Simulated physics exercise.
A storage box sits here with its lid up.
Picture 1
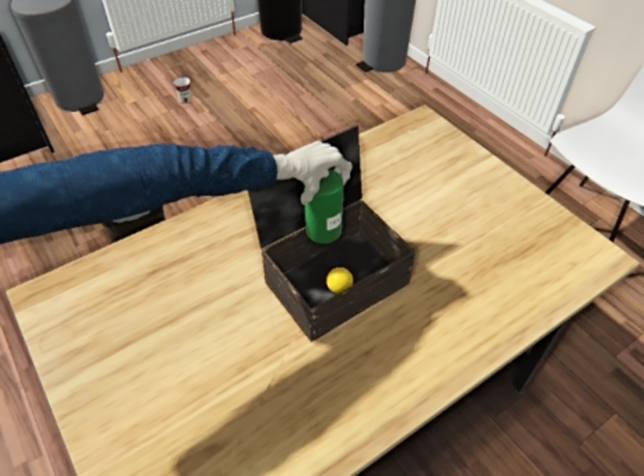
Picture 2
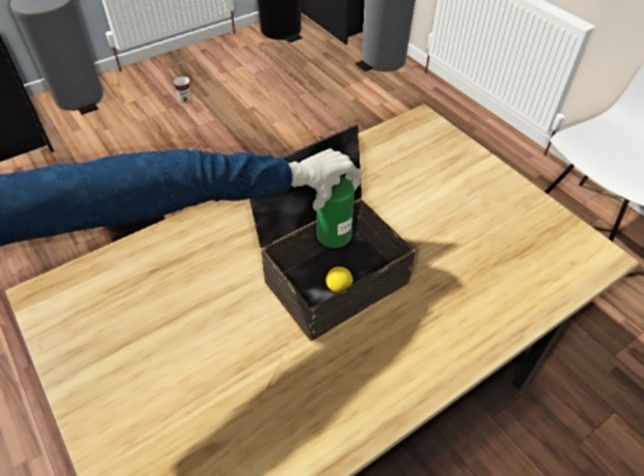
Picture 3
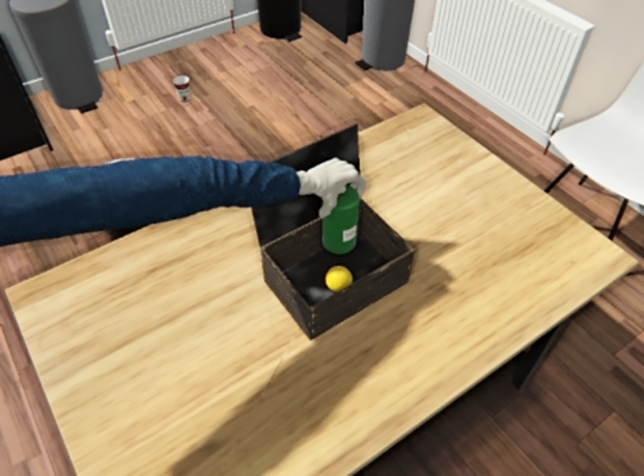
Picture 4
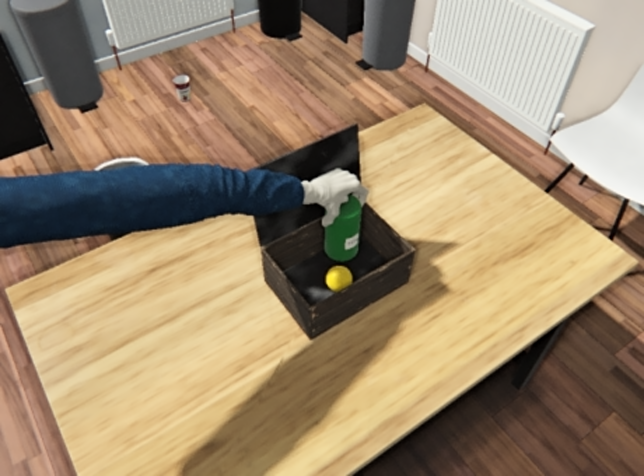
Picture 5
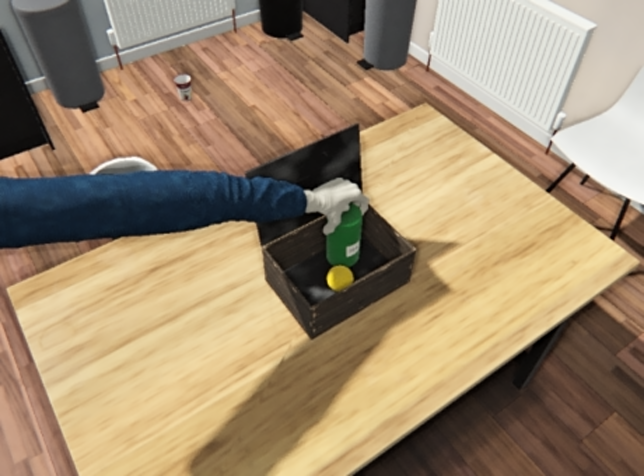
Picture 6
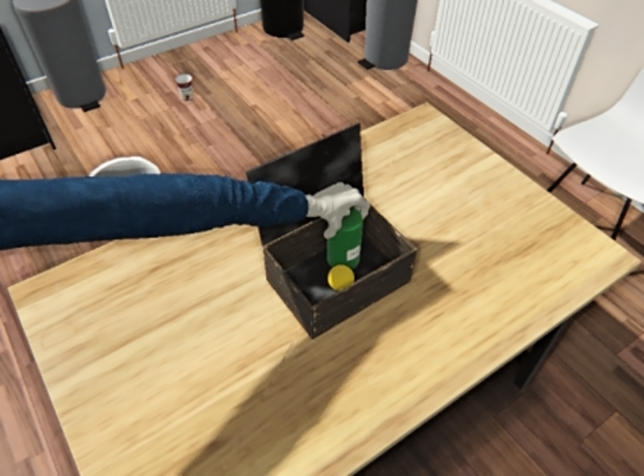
A gloved hand lowering a green jar into an open dark storage box on a wooden table, beside a yellow lemon.
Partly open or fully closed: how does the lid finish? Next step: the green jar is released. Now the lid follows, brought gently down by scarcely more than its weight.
Partly open.
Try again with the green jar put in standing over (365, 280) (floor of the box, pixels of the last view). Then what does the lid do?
Then the lid won't shut, as it turns out.
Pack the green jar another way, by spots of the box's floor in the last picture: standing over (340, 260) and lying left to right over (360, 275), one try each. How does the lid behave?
In the first case it gets propped open; in the second case it comes fully down.
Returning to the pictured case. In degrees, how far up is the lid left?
I'd say roughly 65 degrees above the rim.
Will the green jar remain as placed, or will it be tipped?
Simply put, the green jar remains unturned.
Then, 1.20 s on from there, lid starting down.
Then, 1.90 s on from there, lid 63° above the rim.
Then, 4.20 s on from there, lid 65° above the rim.
In the end, lid 66° above the rim; both unmoved. At the end, from the last picture's camera, green jar near (344, 239).
